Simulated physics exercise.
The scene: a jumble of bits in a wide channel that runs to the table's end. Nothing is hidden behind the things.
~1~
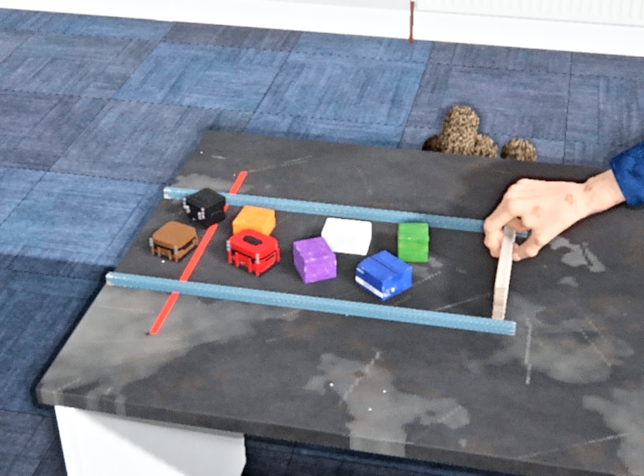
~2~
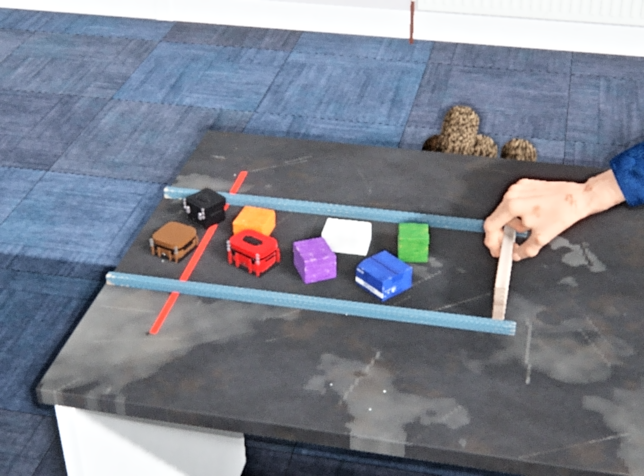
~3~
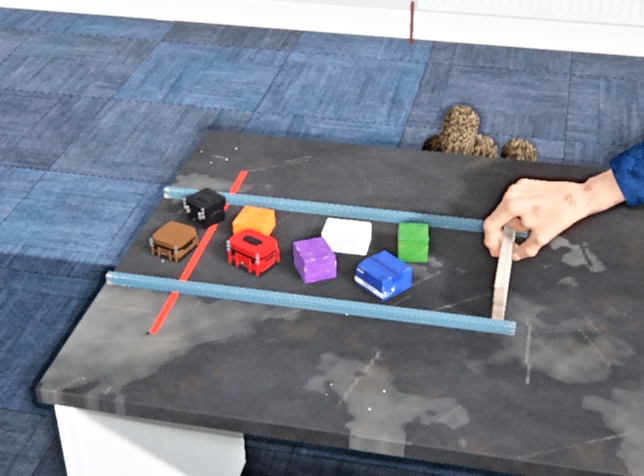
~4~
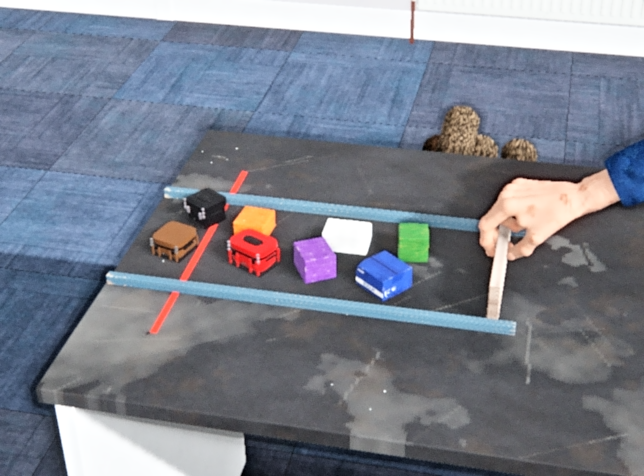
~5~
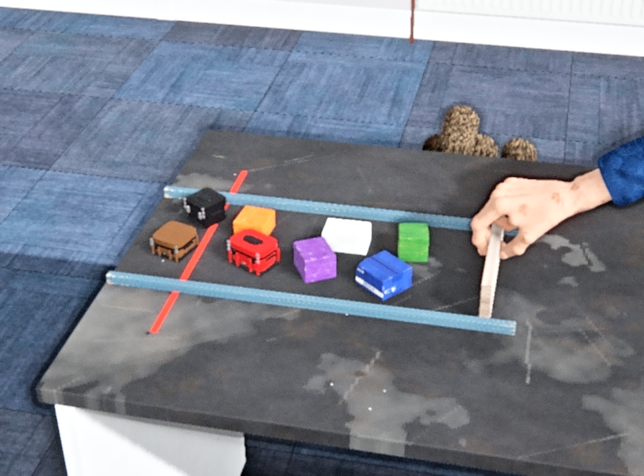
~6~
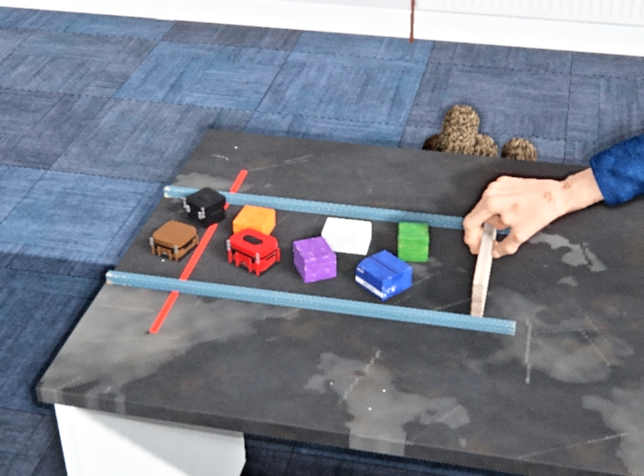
Hand holding a small board across a channel between blue strips, then sliding it slightly left towards colourful blocks and cases.
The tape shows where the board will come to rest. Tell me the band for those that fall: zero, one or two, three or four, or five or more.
In the end the number that fall off is three or four.
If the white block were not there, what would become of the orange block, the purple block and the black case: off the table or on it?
The orange block survives; the purple block holds on; the black case goes over.
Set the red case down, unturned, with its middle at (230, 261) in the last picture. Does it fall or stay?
Then it does not fall.
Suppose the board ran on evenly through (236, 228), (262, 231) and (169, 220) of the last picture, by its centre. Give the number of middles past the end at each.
Place by place, 2, 0 and 5.
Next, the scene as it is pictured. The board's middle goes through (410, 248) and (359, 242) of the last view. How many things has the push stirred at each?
By then 2, and 4.
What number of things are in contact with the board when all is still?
That makes 3.
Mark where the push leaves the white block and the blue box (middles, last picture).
Near (165, 214) and (166, 265).
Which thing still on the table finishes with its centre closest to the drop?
It is the red case.
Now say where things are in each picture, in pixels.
The first frame shows brown case (175, 243); black case (206, 209); orange block (254, 225); board (506, 260); tape (204, 244).
The second frame shows black case (206, 209); green block (413, 243).
The third frame shows orange block (254, 224); red case (254, 252).
The fourth frame shows brown case (175, 242); purple block (315, 260).
The fifth frame shows black case (206, 209); blue box (384, 275).
The sixth frame shows brown case (175, 241); black case (206, 209); orange block (254, 224); board (486, 257); tape (204, 243).
Soon after, none off yet; brown case at rest near (175, 241); black case at rest near (206, 209); orange block at rest near (254, 224).
Then, none off yet; brown case at rest near (175, 241); black case moved about its own width near (183, 206); orange block moved about its own width near (210, 218).
At rest, the number that fall off is three or four; fallen, orange block, black case and brown case.
